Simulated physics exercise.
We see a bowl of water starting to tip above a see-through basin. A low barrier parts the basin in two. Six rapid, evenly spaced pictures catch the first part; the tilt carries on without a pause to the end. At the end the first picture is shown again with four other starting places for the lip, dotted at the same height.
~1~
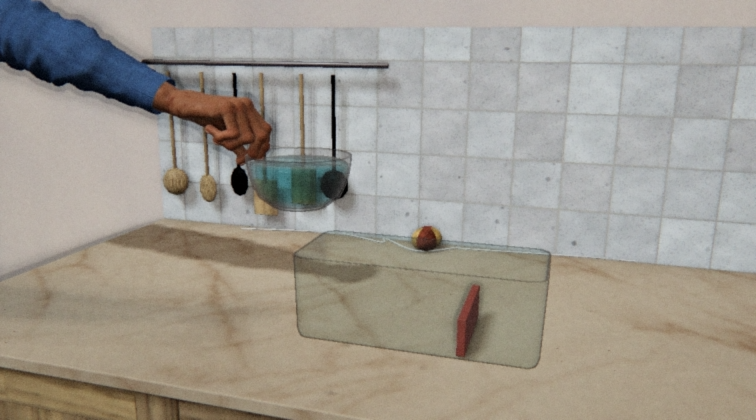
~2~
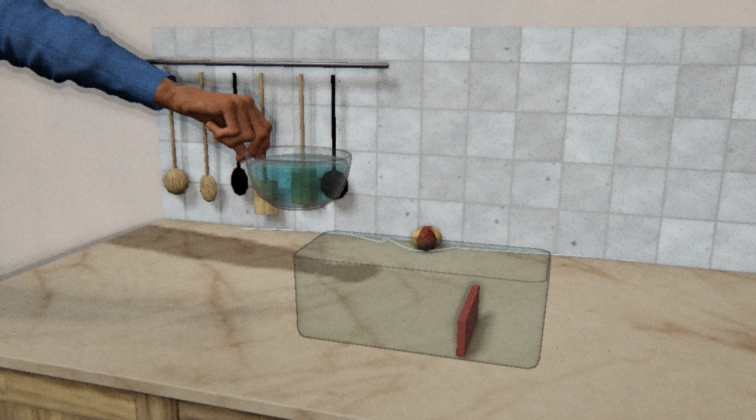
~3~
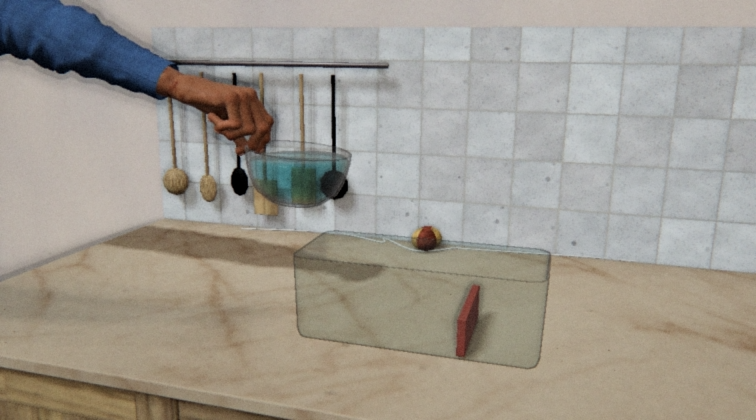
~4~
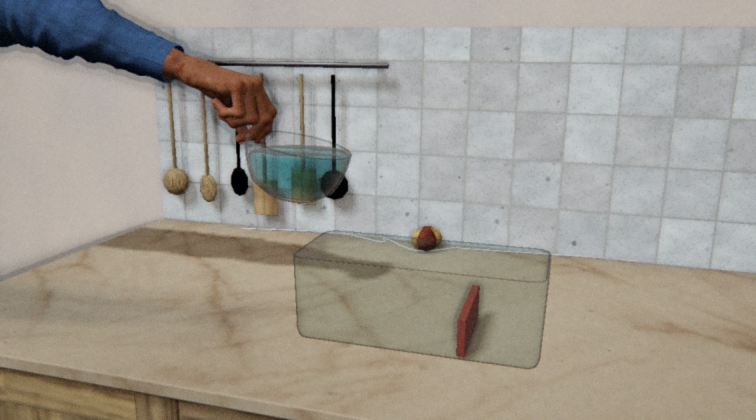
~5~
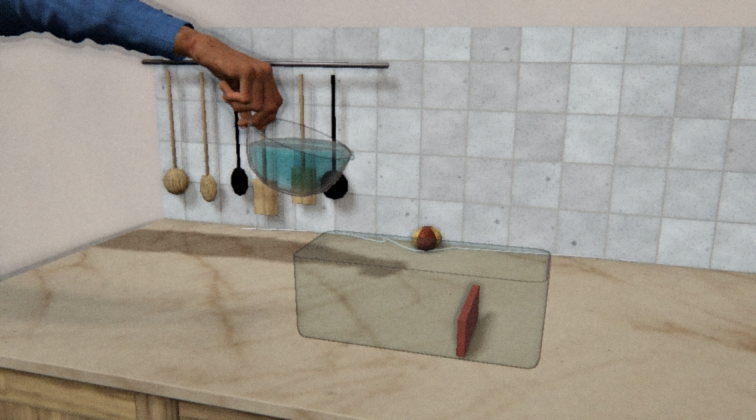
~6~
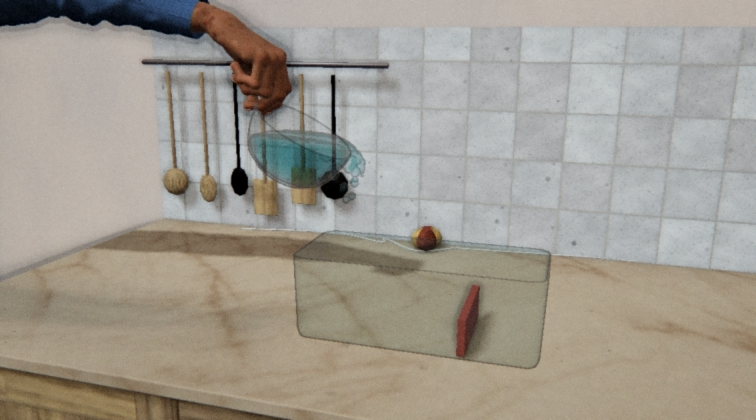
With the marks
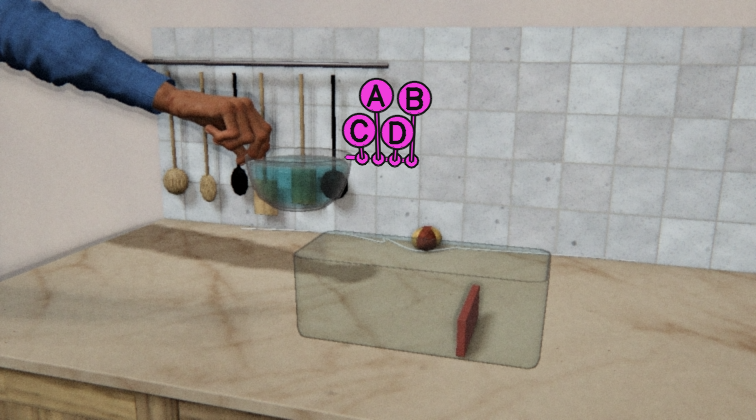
A hand in a blue sleeve holds a clear glass bowl of blue water at the left, above a pale marble-patterned counter seen from slightly above. Beneath and to the right sits a see-through basin with a low red barrier inside and a small reddish-brown ball at its top, before grey tiles and hanging utensils. The hand rises, tilting the bowl rightward until water slips over its lip, while the camera stays still.
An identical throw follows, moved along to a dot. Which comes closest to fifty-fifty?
It is D.
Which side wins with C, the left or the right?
The left one.
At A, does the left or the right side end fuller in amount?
The left one.
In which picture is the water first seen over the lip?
Picture 5.
In magenta, A at (378, 158); B at (411, 160); C at (362, 158); D at (394, 159).
Choosing A, about 88 % ends left of the wall and 11 % right of it.
Choosing B, about 19 % ends left of the wall and 80 % right of it.
Choosing C, about 96 % ends left of the wall and 3 % right of it.
Choosing D, about 49 % ends left of the wall and 50 % right of it.
